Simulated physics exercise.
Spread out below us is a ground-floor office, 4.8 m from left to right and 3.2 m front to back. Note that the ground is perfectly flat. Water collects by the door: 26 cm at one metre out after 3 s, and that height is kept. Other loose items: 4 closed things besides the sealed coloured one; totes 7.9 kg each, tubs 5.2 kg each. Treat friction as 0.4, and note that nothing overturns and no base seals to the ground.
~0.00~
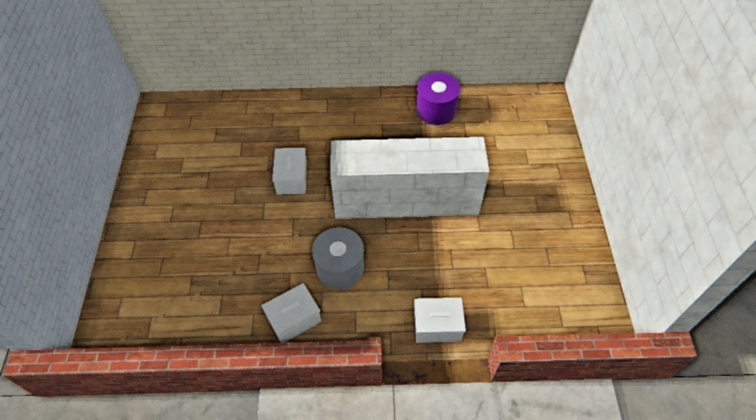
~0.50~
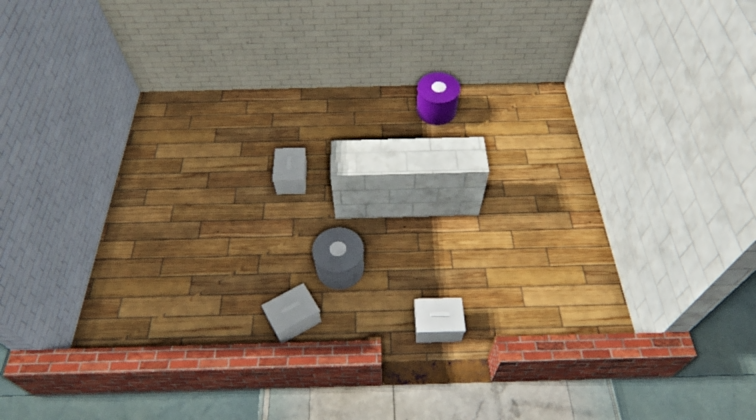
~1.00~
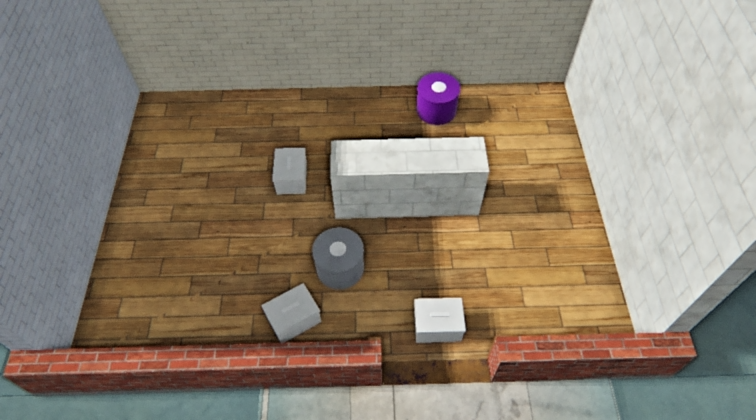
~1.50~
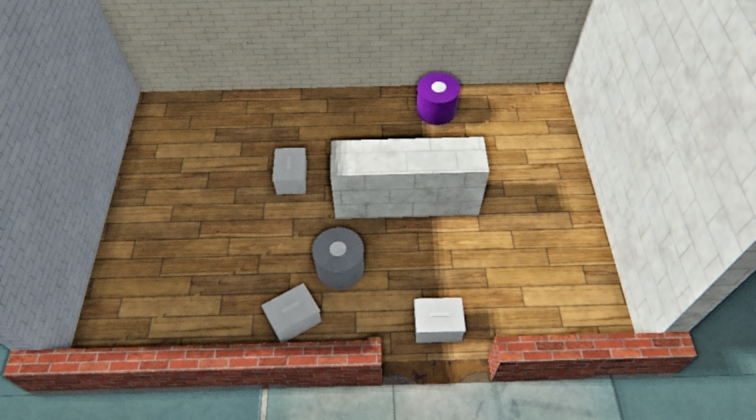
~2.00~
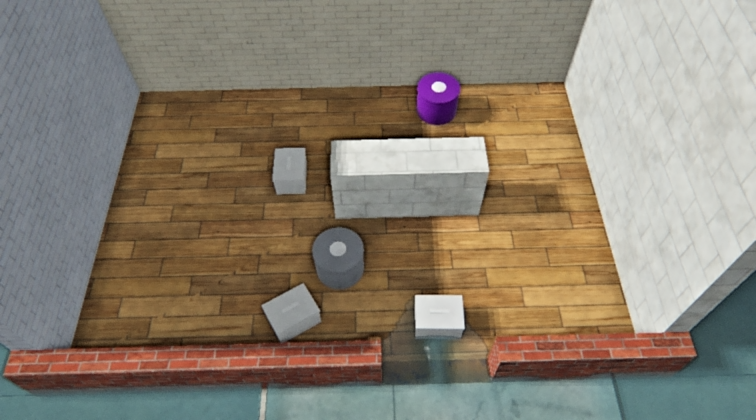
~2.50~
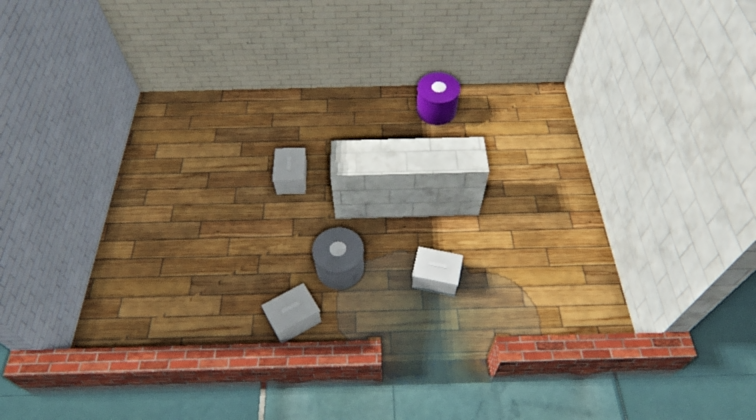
Water spreads through the gap in the brick wall and shifts the white box inward.
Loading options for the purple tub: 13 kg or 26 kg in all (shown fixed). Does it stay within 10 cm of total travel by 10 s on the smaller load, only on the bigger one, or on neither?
Only on the bigger one.
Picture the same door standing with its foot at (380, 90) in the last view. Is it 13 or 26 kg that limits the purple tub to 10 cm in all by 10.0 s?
Note: Only the heavier mass keeps it.
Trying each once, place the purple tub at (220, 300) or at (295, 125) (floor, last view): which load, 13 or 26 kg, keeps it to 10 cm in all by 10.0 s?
For the first spot only the heavier suffices, for the second only the heavier suffices.
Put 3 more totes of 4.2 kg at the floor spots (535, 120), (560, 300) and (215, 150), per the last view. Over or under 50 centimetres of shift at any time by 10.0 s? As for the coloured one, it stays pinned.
One by one: Too far, not far enough and not far enough.
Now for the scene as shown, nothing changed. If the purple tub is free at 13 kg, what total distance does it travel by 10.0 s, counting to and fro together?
60 cm in all.
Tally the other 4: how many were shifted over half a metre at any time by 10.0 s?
Counting them up, I find 2.
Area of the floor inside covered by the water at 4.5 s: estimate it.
Flooded: Near 8.0 m2.
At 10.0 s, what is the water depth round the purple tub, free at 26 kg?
Close to 8 cm deep.
After 3.5 s the purple tub would be 0 cm from its start with 13 kg and 0 cm from its start with 26 kg; 0 cm of water round it then.
After 4.5 s the purple tub would be 0 cm from its start with 13 kg and 0 cm from its start with 26 kg; 0 cm of water round it then.
After 7.0 s the purple tub would be 6 cm from its start with 13 kg and 0 cm from its start with 26 kg; 5 cm of water round it then.
After 10.0 s the purple tub would be 60 cm from its start with 13 kg and 1 cm from its start with 26 kg; 8 cm of water round it then.
